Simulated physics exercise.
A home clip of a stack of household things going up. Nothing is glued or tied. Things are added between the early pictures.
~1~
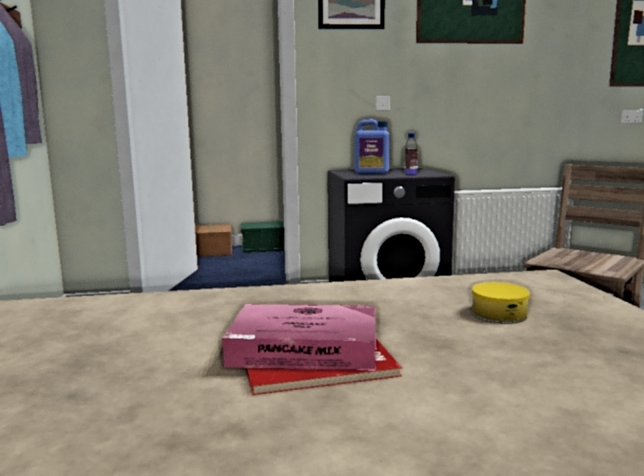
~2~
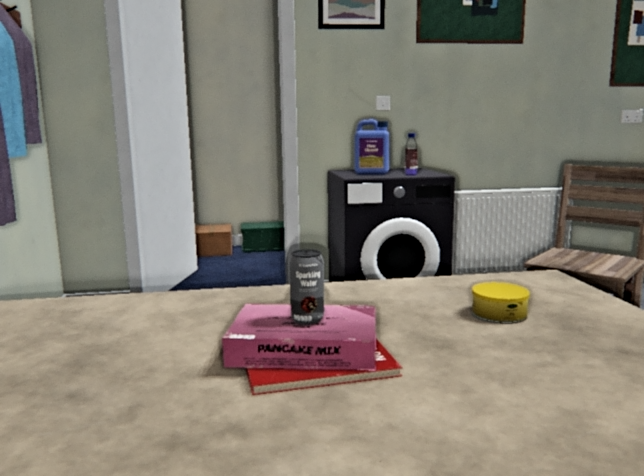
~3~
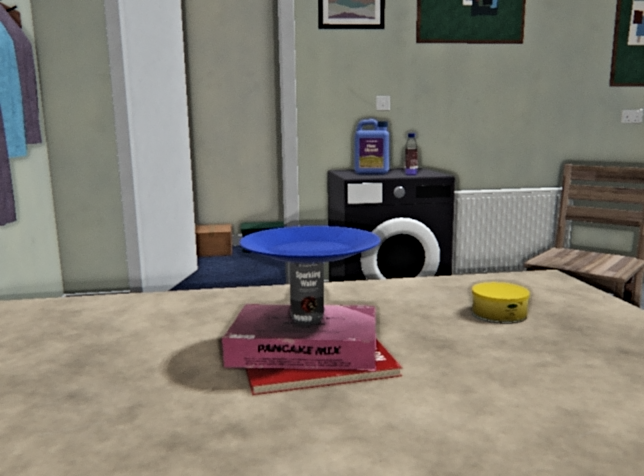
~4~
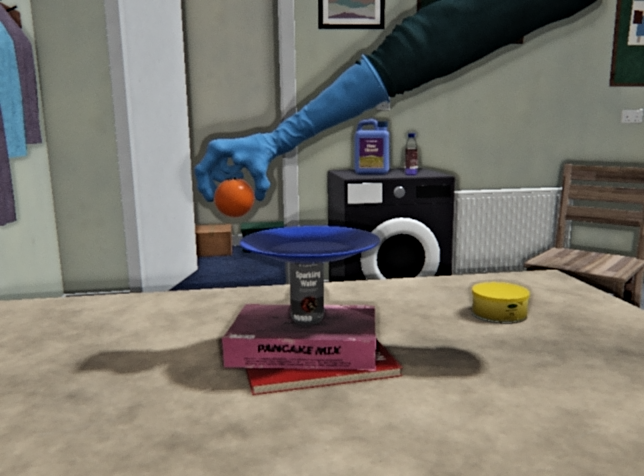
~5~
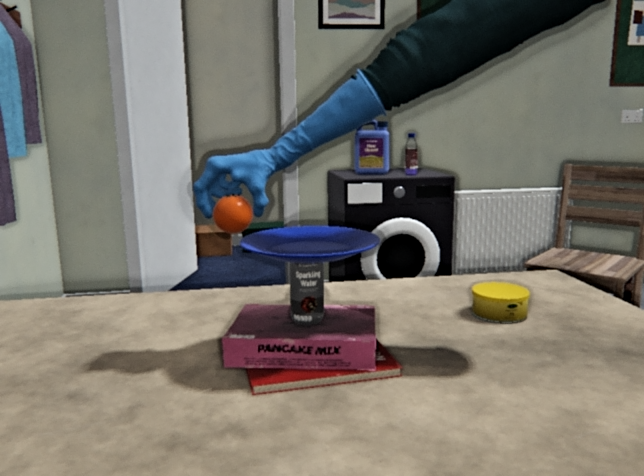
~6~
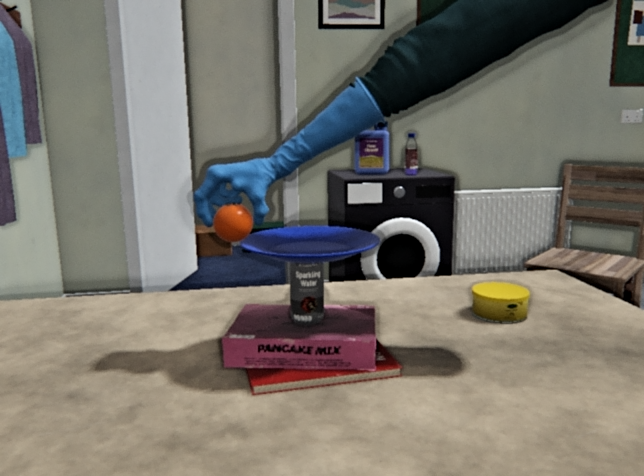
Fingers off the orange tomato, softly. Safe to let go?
As it turns out, it comes apart.
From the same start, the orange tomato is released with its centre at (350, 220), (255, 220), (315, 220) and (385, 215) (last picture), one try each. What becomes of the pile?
First, it keeps its balance; second, it stays up; third, it keeps its balance; fourth, it gives way.
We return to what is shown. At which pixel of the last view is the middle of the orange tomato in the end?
At about (172, 350).
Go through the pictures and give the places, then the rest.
The last thing is not in view yet; pink packet (305, 334), in the first frame.
The last thing is not in view yet, in the second frame.
The last thing is not in view yet, in the third frame.
Still above its spot; orange tomato (235, 198); grey can (307, 287), in the fourth frame.
Still above its spot; orange tomato (233, 214); yellow tub (500, 302), in the fifth frame.
In place under the hand; orange tomato (233, 223); pink packet (305, 334), in the sixth frame.
Then, 0.40 s on from there, orange tomato now fallen.
Then, 0.50 s on from there, things are still on the move.
Then, 1.30 s on from there, nothing new.
In the end, fallen, orange tomato; the other 5 unmoved. At the end, from the last picture's camera, orange tomato near (172, 350). The pile gives way.
